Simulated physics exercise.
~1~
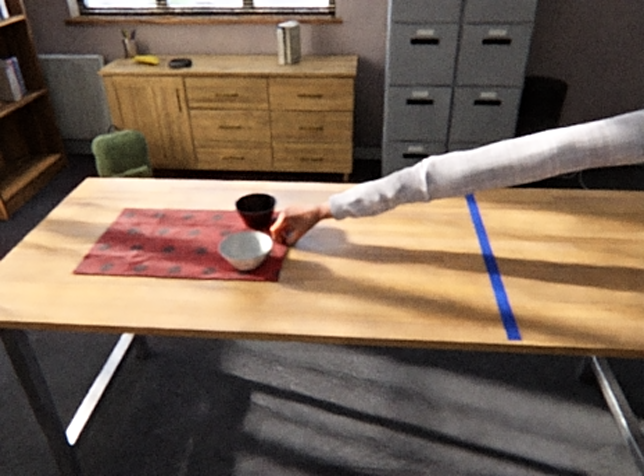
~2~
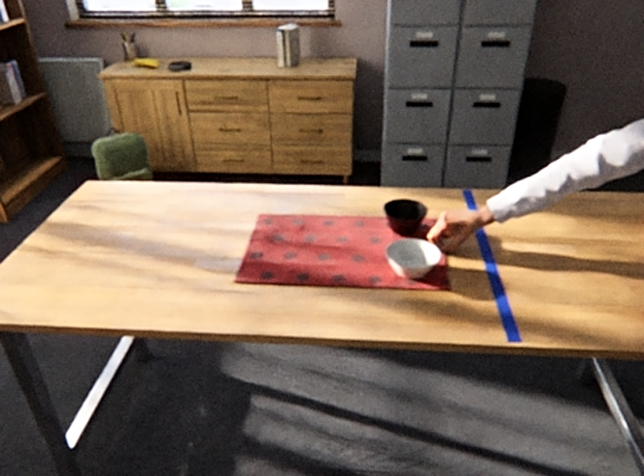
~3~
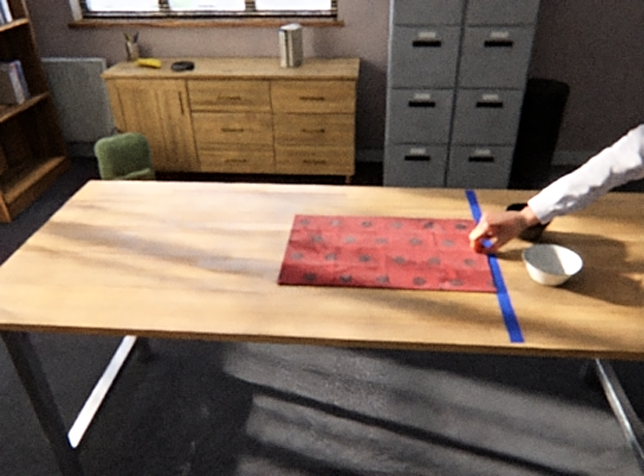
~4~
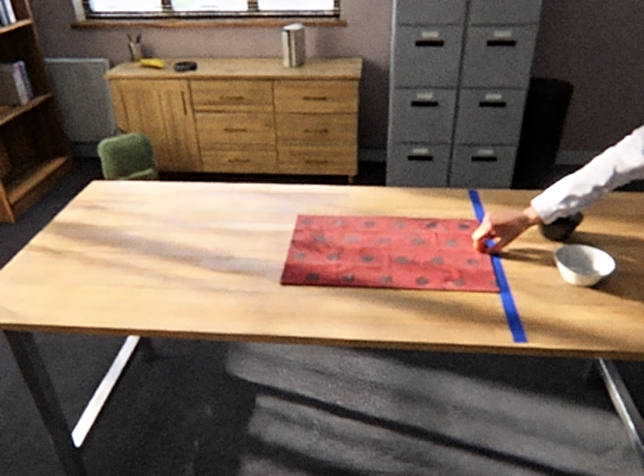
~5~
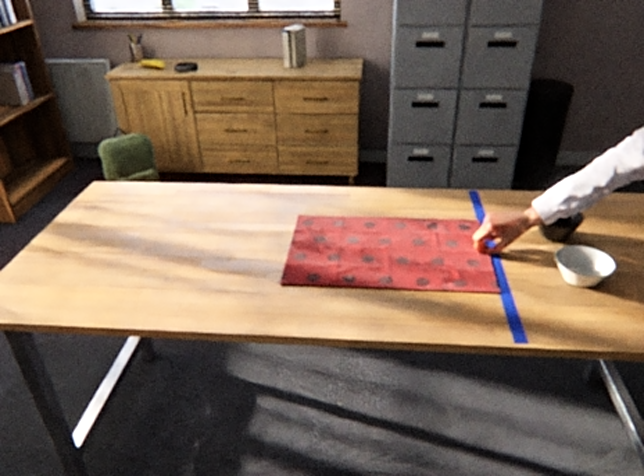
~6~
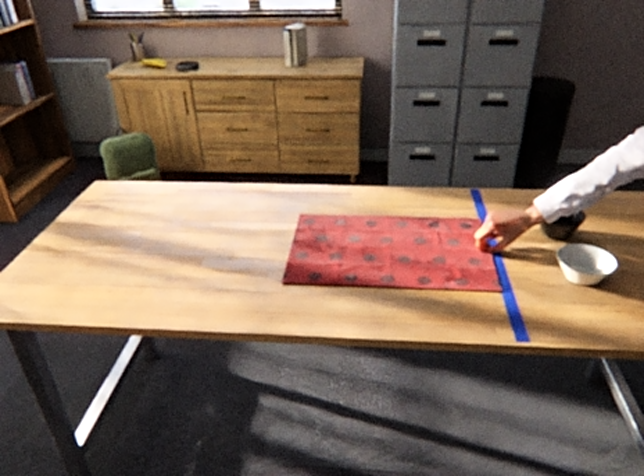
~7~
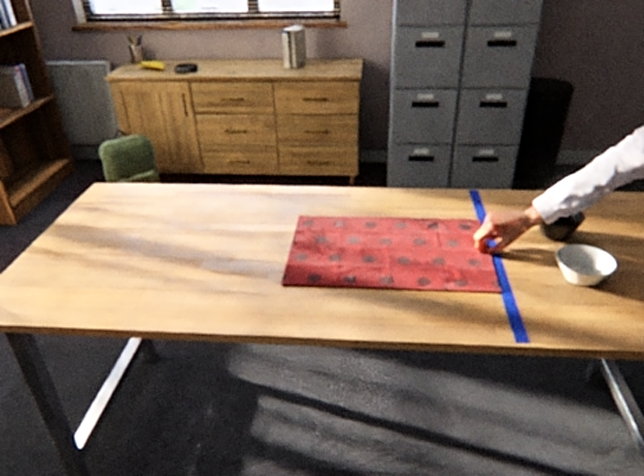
A red table runner carrying a white bowl and a black bowl was pulled rightward across a wooden table by a hand until its edge reached the blue tape, where both bowls slid off the front and came to rest beyond it.
